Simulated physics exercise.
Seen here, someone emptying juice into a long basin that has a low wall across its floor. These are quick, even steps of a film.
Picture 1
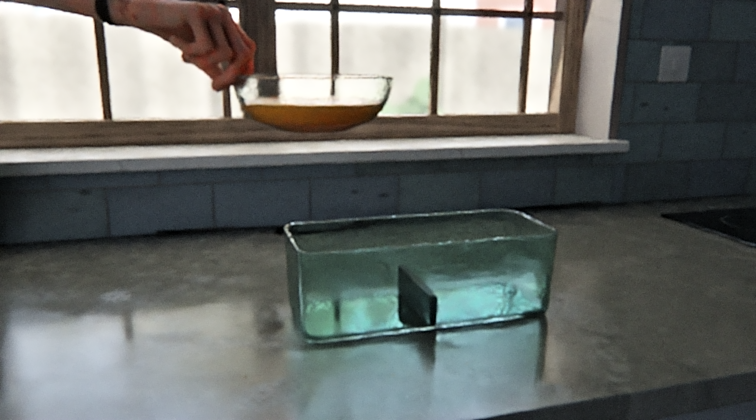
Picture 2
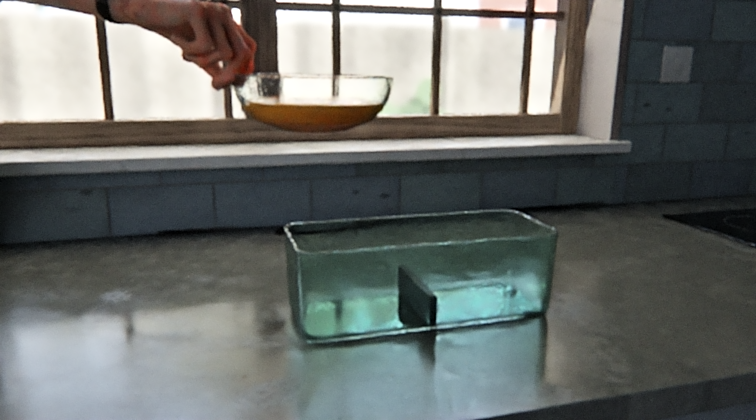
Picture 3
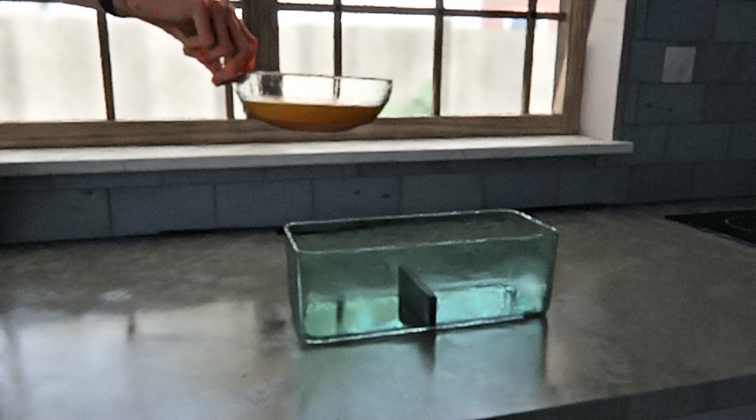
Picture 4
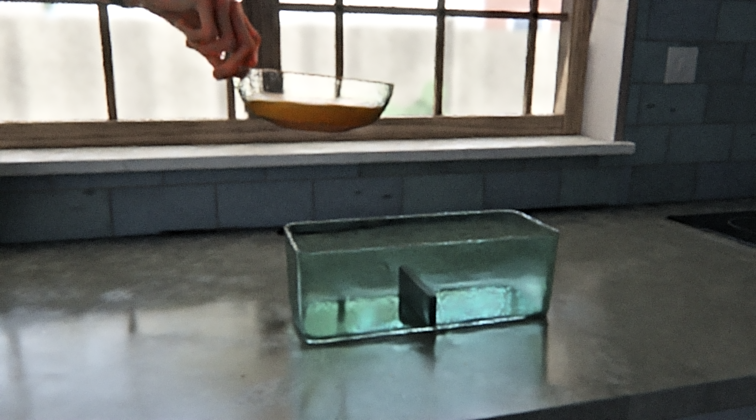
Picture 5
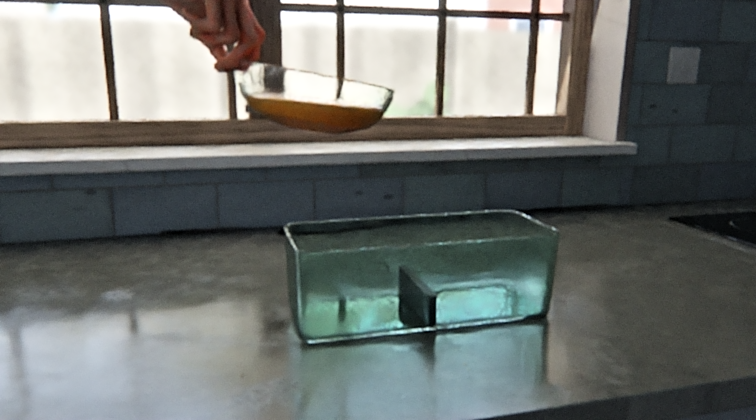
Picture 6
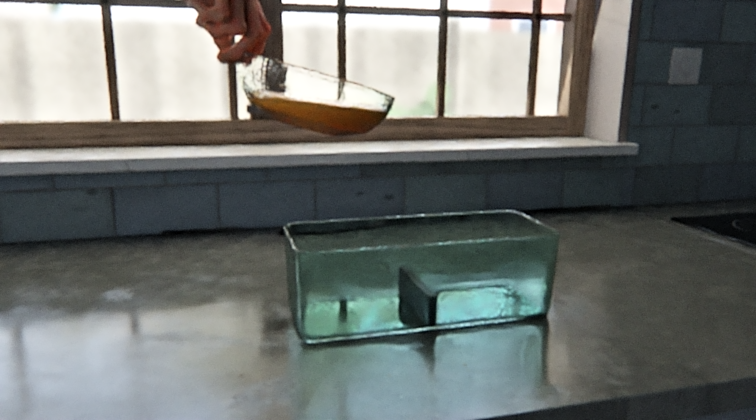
A hand slowly tilting a clear bowl of orange juice down to the right above a long greenish glass basin with a low dividing wall.
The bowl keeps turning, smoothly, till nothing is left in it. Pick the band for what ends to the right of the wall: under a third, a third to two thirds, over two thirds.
The share right of the wall is from a third to two thirds.
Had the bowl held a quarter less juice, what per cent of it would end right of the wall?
About 45 per cent.
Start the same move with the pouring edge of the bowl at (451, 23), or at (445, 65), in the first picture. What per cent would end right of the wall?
In turn 85 and 85 in a hundred.
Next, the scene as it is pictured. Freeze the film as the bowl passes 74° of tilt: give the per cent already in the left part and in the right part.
Left about 5, right about 20.
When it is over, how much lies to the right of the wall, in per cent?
It comes to 50 per cent or so.
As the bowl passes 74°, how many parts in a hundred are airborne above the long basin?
It comes to 55 per cent or so.
A moment on, the bowl is tipped part way and 21 per cent is still to pour, 3 is left of the wall and 19 right of it.
Next, the bowl is tipped right over and 0 per cent is still to pour, 43 is left of the wall and 52 right of it.
Then the bowl is tipped right over and 0 per cent is still to pour, 47 is left of the wall and 52 right of it.
Later the bowl is tipped right over and 0 per cent is still to pour, 47 is left of the wall and 52 right of it.
Finally, 47 per cent lies left of the wall, 52 right of it and 1 outside.
